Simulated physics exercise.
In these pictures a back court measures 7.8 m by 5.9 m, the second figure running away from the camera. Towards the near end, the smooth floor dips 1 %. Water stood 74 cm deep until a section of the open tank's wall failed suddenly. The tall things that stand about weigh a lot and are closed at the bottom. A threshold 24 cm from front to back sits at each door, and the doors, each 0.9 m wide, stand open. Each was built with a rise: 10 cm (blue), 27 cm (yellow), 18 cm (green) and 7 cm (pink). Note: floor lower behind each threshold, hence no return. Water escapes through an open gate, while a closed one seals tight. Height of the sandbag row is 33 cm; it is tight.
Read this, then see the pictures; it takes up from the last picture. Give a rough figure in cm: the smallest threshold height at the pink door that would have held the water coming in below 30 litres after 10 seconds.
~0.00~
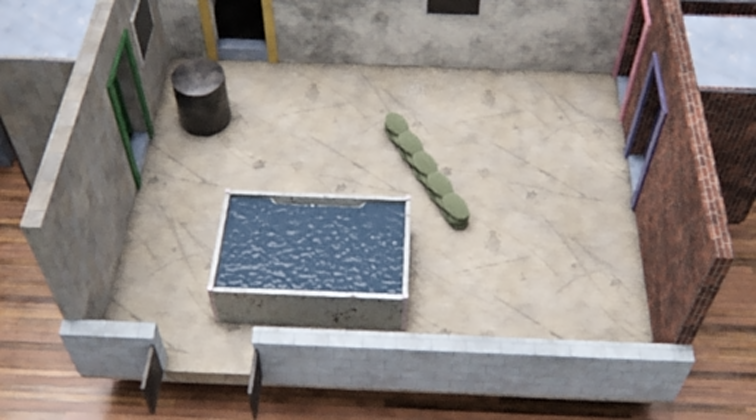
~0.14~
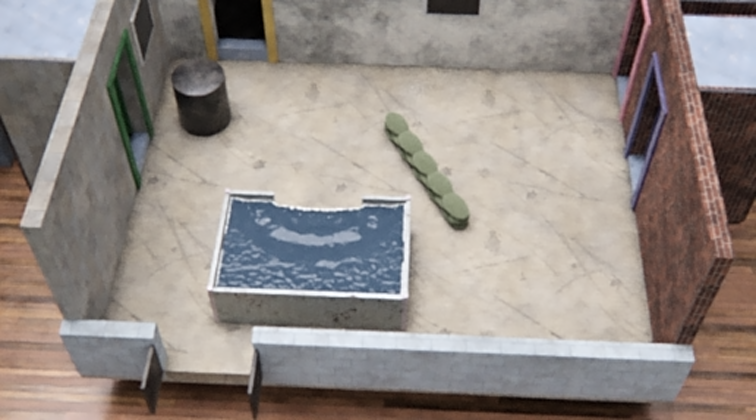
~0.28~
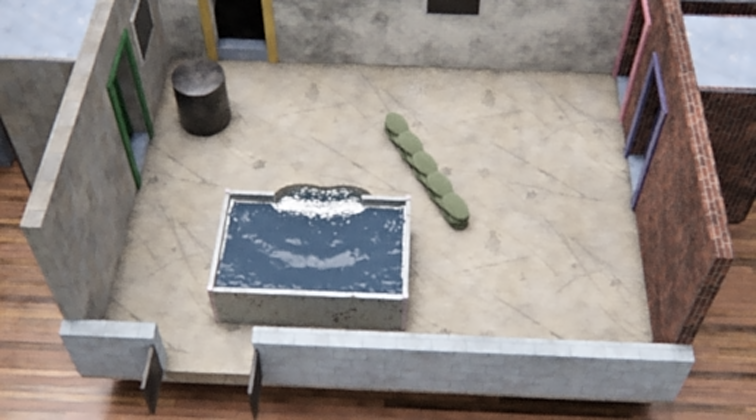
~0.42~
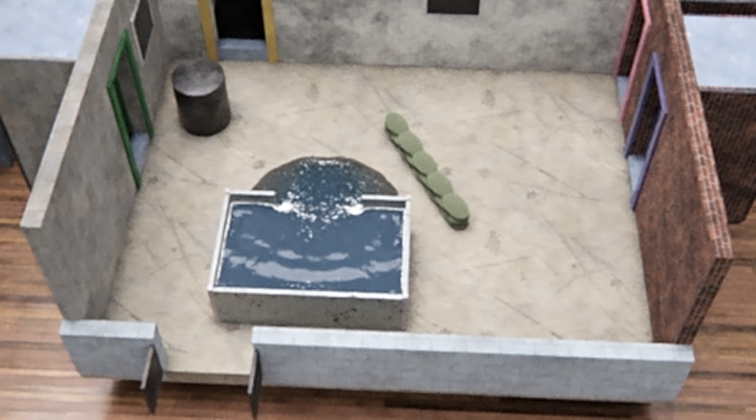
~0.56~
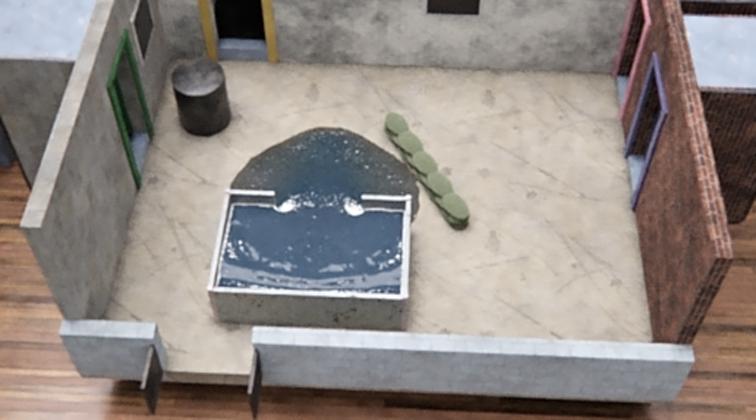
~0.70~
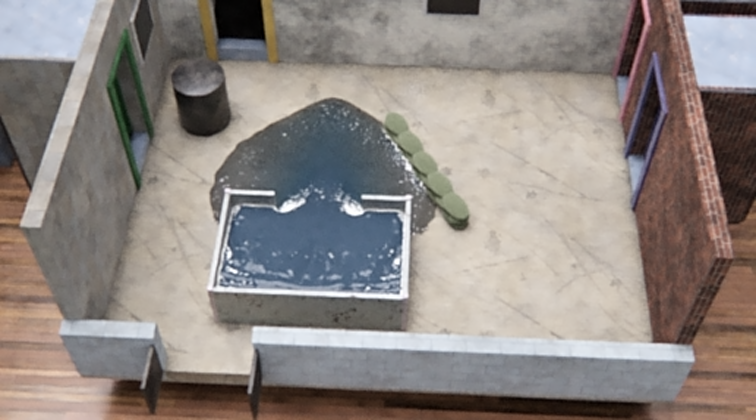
8 cm.
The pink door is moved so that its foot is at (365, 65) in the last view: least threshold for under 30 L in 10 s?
It needs about 27 cm.
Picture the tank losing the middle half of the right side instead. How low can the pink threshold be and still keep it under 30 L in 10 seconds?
That way, roughly 11.5 cm.
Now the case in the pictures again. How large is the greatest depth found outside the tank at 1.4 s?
I'd put it near 40 cm.
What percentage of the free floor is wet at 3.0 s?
Roughly 45 percent of the floor is wet.
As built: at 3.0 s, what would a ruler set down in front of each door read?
Blue door 0 cm, yellow door 21 cm, green door 8 cm, pink door 1 cm.
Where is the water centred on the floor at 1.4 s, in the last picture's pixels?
I'd put it close to (321, 227).
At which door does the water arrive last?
Last: Blue.
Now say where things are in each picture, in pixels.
The open tank at (313, 245) is whole and still, 74 cm deep; the pink door at (631, 54) is dry, in the first frame.
Water pours out on the far side and has run 0.3 m, to a hidden place; about 11 cm deep outside, 74 cm at the back, in the second frame.
The gap is on the far side, the front 0.8 m out at (298, 188); the back of the open tank holds 74 cm, in the third frame.
The gap is on the far side, the front 1.4 m out at (335, 160); the back of the open tank holds 69 cm, in the fourth frame.
The gap is on the far side, the front 2.0 m out at (316, 132); the back of the open tank holds 62 cm, in the fifth frame.
The front is at (334, 101), 2.7 m from the gap on the far side; 6.0 m2 of floor is wet, 63 cm left at the back; the pink door at (631, 54), 5.7 m from the gap, is still 3.9 m from the nearest water, in the sixth frame.
After 1.4 s water covers 25 % of the floor, deepest (40 cm) near (317, 226); it has not reached the pink door.
After 3.0 s water covers 45 % of the floor, deepest (34 cm) near (170, 63); it has not reached the pink door.
After 10.0 s water covers 90 % of the floor, deepest (15 cm) near (98, 352); 9 cm at the pink door, 46 litres in over its 7 cm threshold.
At the pink door as built, the water arrived by 3.1 s and peaked near 13 cm at 4.0 s.
With a threshold of 6.5 cm, 56 litres would have come in within the 10 s; with 9 cm, 16 litres. So under 30 litres takes about 8 cm.
